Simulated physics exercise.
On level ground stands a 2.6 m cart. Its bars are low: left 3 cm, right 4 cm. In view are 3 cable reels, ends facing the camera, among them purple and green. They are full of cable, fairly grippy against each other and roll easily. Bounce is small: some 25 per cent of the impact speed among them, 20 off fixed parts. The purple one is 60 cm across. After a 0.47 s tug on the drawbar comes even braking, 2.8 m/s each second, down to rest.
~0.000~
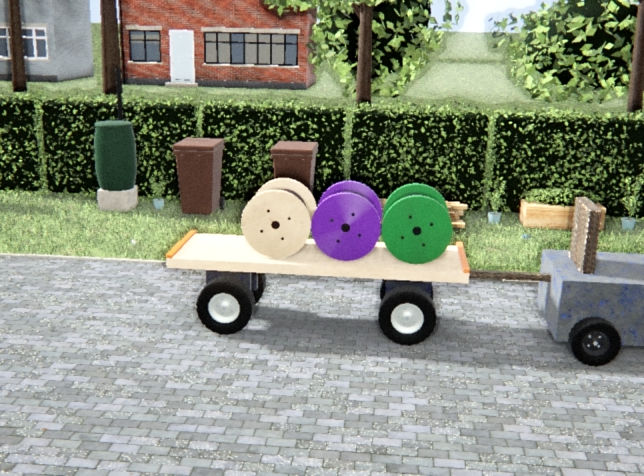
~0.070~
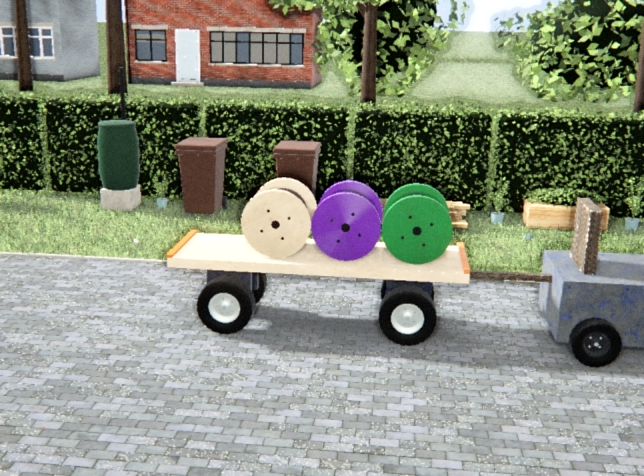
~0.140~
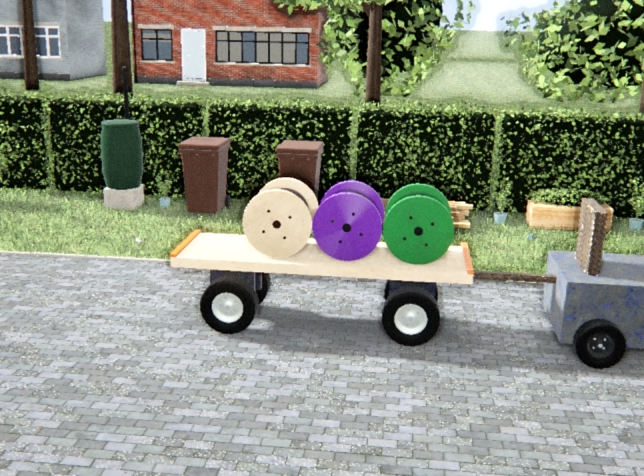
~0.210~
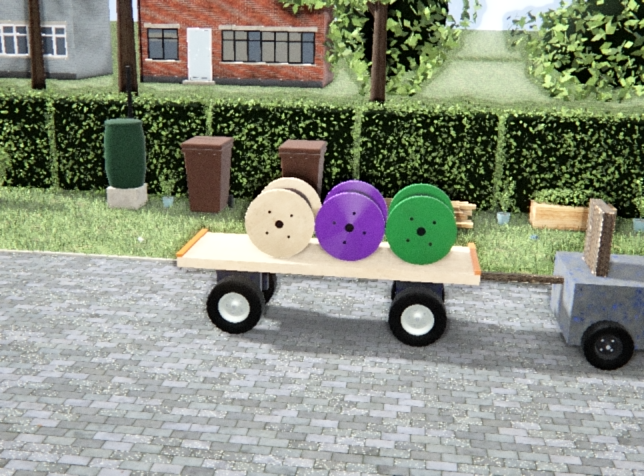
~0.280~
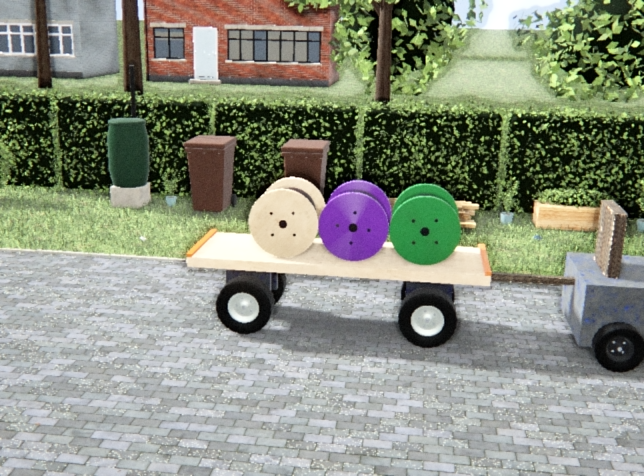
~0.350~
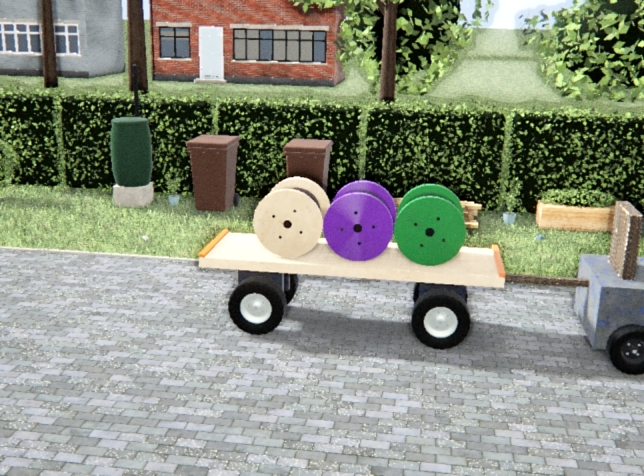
A flat wooden cart carrying tan, purple and green reels in a row stands on grey paving, then starts rolling slowly right behind a grey wheeled vehicle. It gathers speed as the vehicle edges partly out of view, while the reels lag slightly, shifting left relative to the deck.
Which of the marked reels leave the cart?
The purple one stays on the cart; the green one remains between the bars.
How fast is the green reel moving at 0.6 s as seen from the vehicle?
About 1.5 m/s.
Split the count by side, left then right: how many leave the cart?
Left 1, right 0.
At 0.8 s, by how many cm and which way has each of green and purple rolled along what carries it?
Green 85 left, purple 80 left.
After 0.6 s, purple is on the deck, 90 cm from the left bar, rolling left along the cart; green is on the deck, 95 cm from the right bar, rolling left along the cart; 0 over a bar so far.
After 0.8 s, purple is on the deck, 65 cm from the left bar, rolling left along the cart; green is on the deck, 125 cm from the right bar, rolling left along the cart; 0 over a bar so far.
After 1.9 s, purple is on the deck, 70 cm from the left bar, rolling right along the cart; green is on the deck, 120 cm from the right bar, rolling right along the cart; 1 over a bar so far.
At rest (3.9 s), purple is on the deck, 105 cm from the left bar; green is on the deck, 85 cm from the right bar; 1 over a bar so far.
